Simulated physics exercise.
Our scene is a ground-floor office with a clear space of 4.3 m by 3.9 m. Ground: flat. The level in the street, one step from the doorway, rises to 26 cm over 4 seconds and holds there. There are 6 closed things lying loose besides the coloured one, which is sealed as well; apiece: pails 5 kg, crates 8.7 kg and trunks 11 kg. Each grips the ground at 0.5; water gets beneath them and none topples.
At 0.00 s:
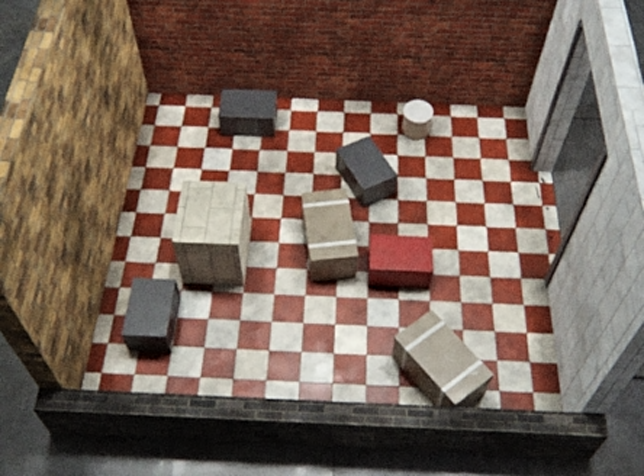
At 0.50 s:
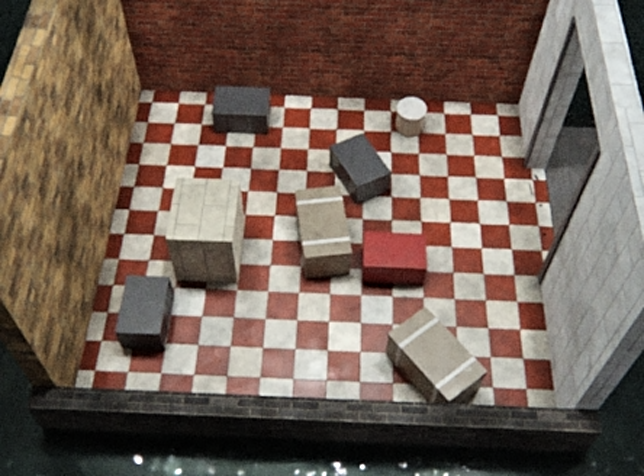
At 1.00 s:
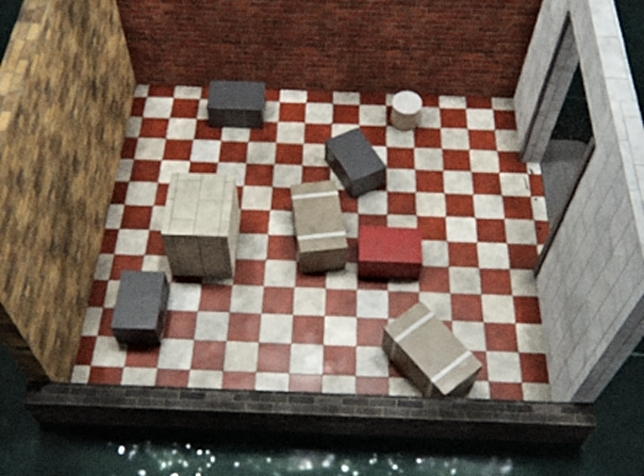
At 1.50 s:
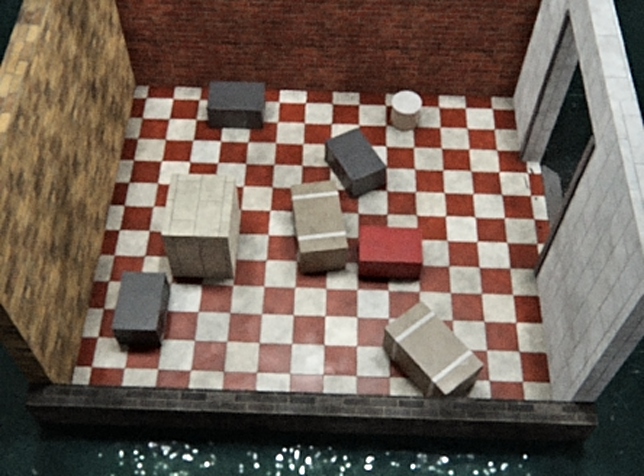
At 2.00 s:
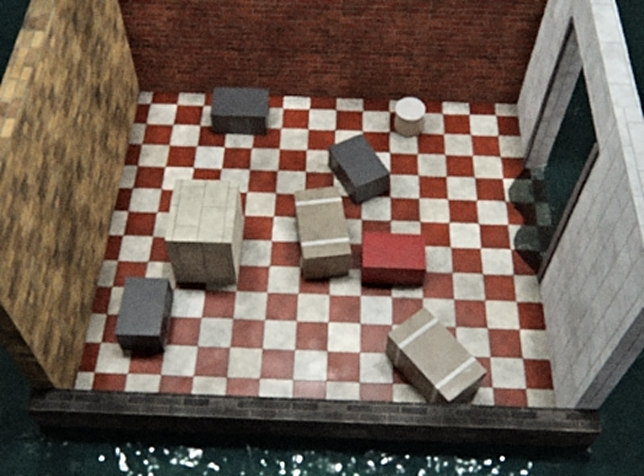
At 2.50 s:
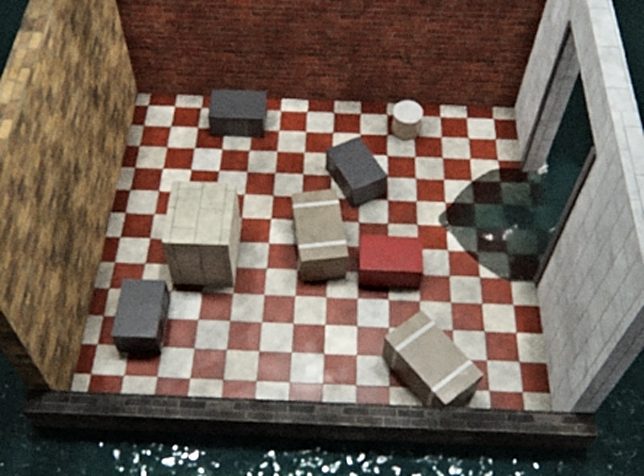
The clip shows a walled room with a red-and-white checkered floor and scattered crates and trunks, one red, all staying put; dark water appears outside, then enters through the right-hand doorway and spreads over the nearby tiles.
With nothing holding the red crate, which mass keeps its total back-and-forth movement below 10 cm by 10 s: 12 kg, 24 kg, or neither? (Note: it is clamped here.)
Neither.
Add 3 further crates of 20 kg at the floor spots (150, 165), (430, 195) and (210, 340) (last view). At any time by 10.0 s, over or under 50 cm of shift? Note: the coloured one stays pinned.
Above the mark, above the mark, below the mark.
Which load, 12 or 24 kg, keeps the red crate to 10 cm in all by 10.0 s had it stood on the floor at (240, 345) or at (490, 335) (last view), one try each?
Going in order: Neither weight works, both weights work.
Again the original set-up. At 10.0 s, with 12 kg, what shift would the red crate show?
I'd put it at roughly 250 cm.
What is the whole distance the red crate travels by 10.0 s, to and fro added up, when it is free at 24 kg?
About 100 cm.
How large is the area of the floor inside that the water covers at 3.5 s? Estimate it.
About 3.0 m2.
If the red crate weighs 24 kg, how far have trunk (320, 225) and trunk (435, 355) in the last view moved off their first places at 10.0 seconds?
Respectively 80 and 60 cm.
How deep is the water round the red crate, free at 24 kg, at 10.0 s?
Close to 12 cm deep.
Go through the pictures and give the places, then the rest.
The red crate at (401, 253) rests on the ground; water covers 0.0 m2; 0 of 7 have shifted, in the first picture.
The red crate at (395, 250) rests on the ground; water covers 0.0 m2; 0 of 7 have shifted, in the second picture.
The red crate at (390, 244), on the bottom; 0.0 m2 under water; 0 of 7 have shifted, in the third picture.
The red crate at (391, 244), on the bottom; 0.0 m2 under water; 0 of 7 have shifted, in the fourth picture.
The red crate at (394, 250), on the bottom; 0.2 m2 under water; 0 of 7 have shifted, in the fifth picture.
The red crate at (391, 253) rests on the ground; 0.9 m2 under water; 0 of 7 have shifted, in the sixth picture.
After 3.5 s the red crate would be 1 cm from its start with 12 kg and 0 cm from its start with 24 kg; 4 cm of water round it then.
After 4.5 s the red crate would be 49 cm from its start with 12 kg and 6 cm from its start with 24 kg; 6 cm of water round it then.
After 7.0 s the red crate would be 207 cm from its start with 12 kg and 63 cm from its start with 24 kg; 6 cm of water round it then.
After 10.0 s the red crate would be 265 cm from its start with 12 kg and 67 cm from its start with 24 kg; 12 cm of water round it then.
